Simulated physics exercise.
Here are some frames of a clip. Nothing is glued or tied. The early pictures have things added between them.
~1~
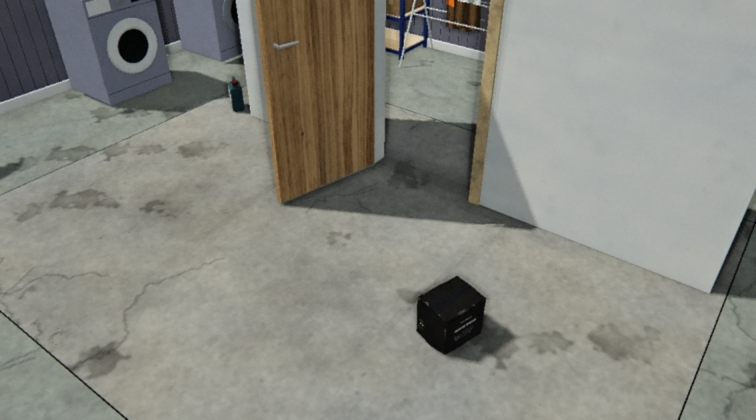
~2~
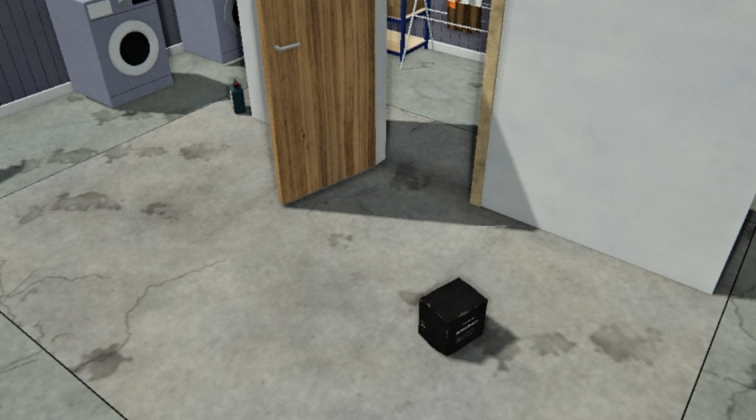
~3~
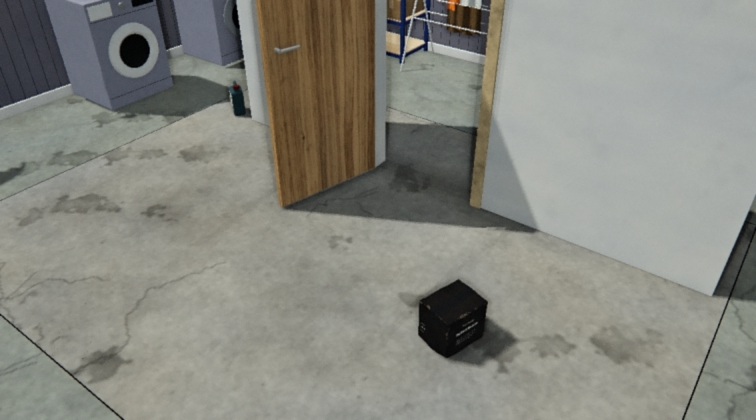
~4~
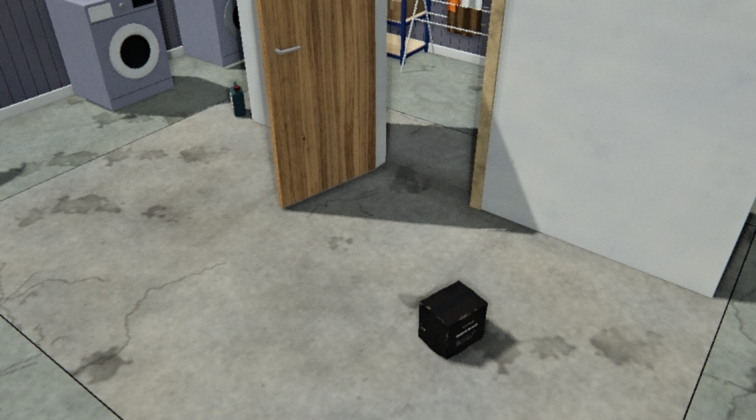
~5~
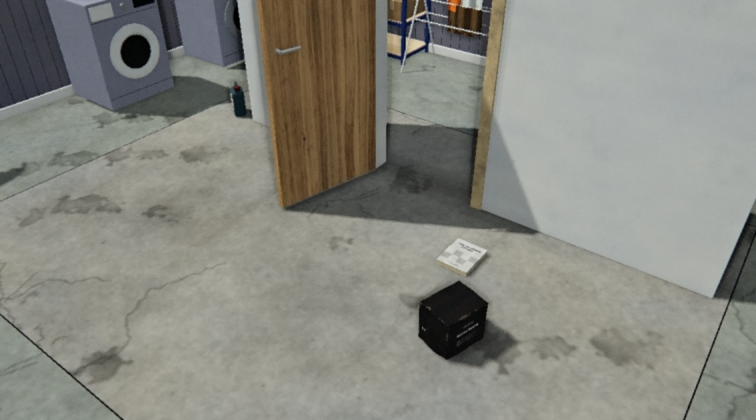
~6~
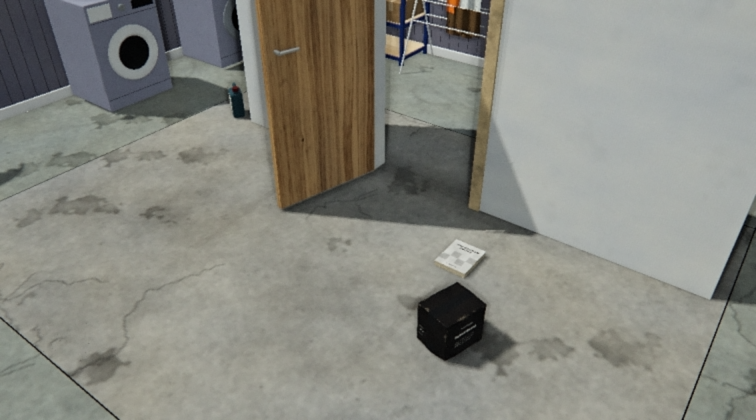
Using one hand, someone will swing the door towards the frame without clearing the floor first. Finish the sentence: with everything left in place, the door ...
The door swings fully into its frame.
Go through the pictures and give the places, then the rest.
The first picture shows door wide open and still; black parcel (450, 315).
The second picture shows door wide open and still; black parcel (452, 317).
The third picture shows door wide open and still; black parcel (452, 319).
The fourth picture shows door wide open and still; black parcel (452, 320).
The fifth picture shows door wide open and still; black parcel (452, 320).
The sixth picture shows door wide open and still; white book (460, 258); black parcel (451, 321).
Then, 0.80 s later than the last frame, door at 88°.
Then, 1.50 s later than the last frame, door at 60°.
Then, 2.10 s later than the last frame, door at 35°.
Then, 2.60 s later than the last frame, door at 14°.
When it is over, door at 0°; both as before. End places, in pixels of the last picture, white book near (460, 258).
